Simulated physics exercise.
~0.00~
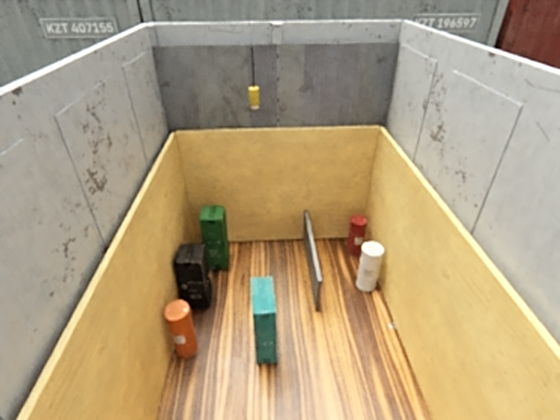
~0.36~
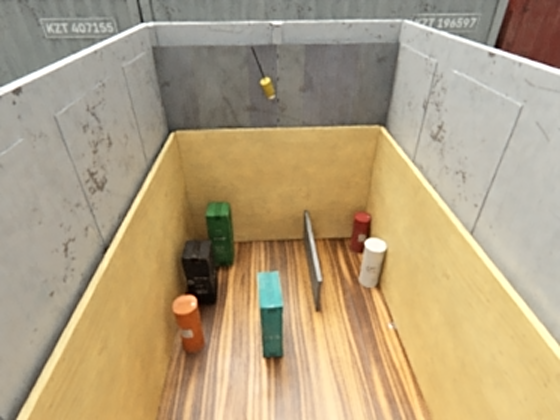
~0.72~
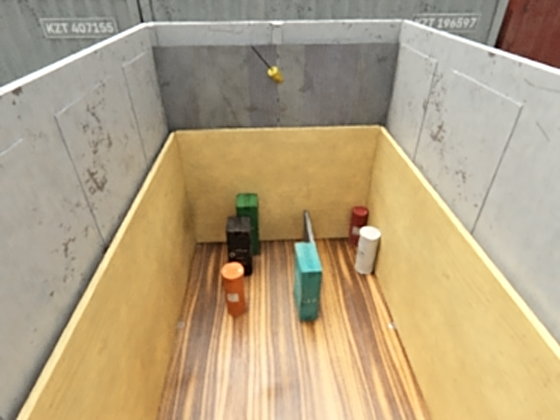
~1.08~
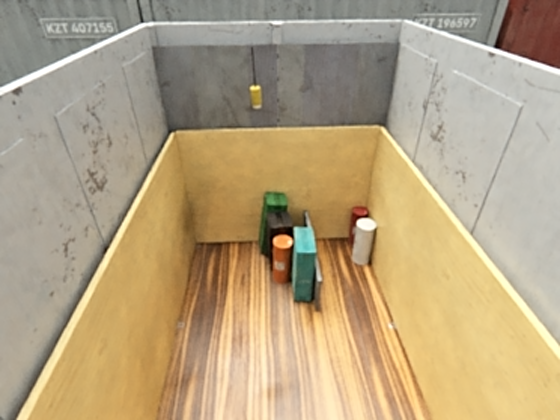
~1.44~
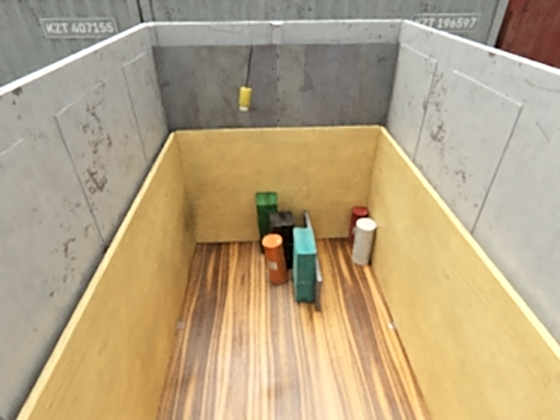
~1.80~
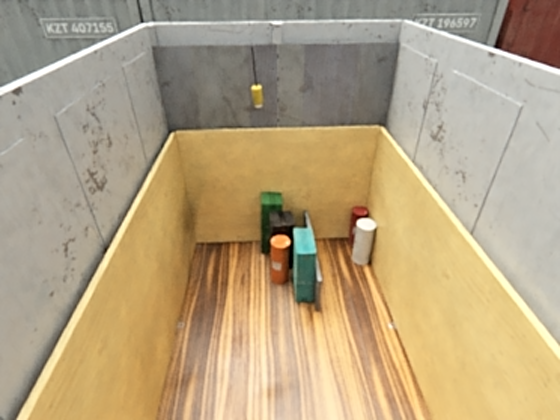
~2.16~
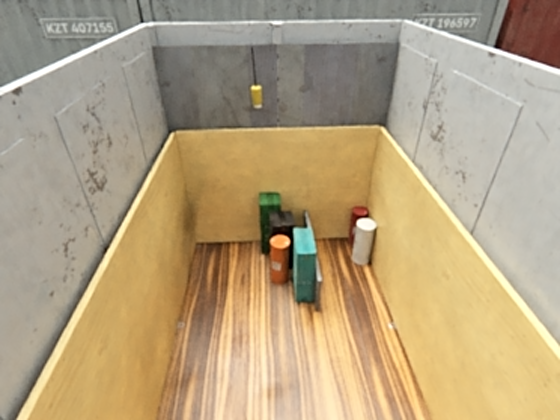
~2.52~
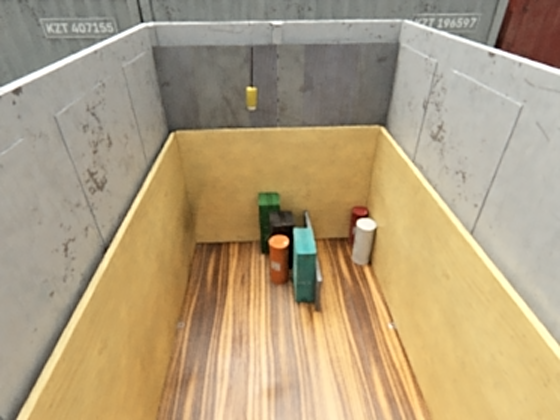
Four upright pieces slide forwards and right across the floor and settle beside the low board.
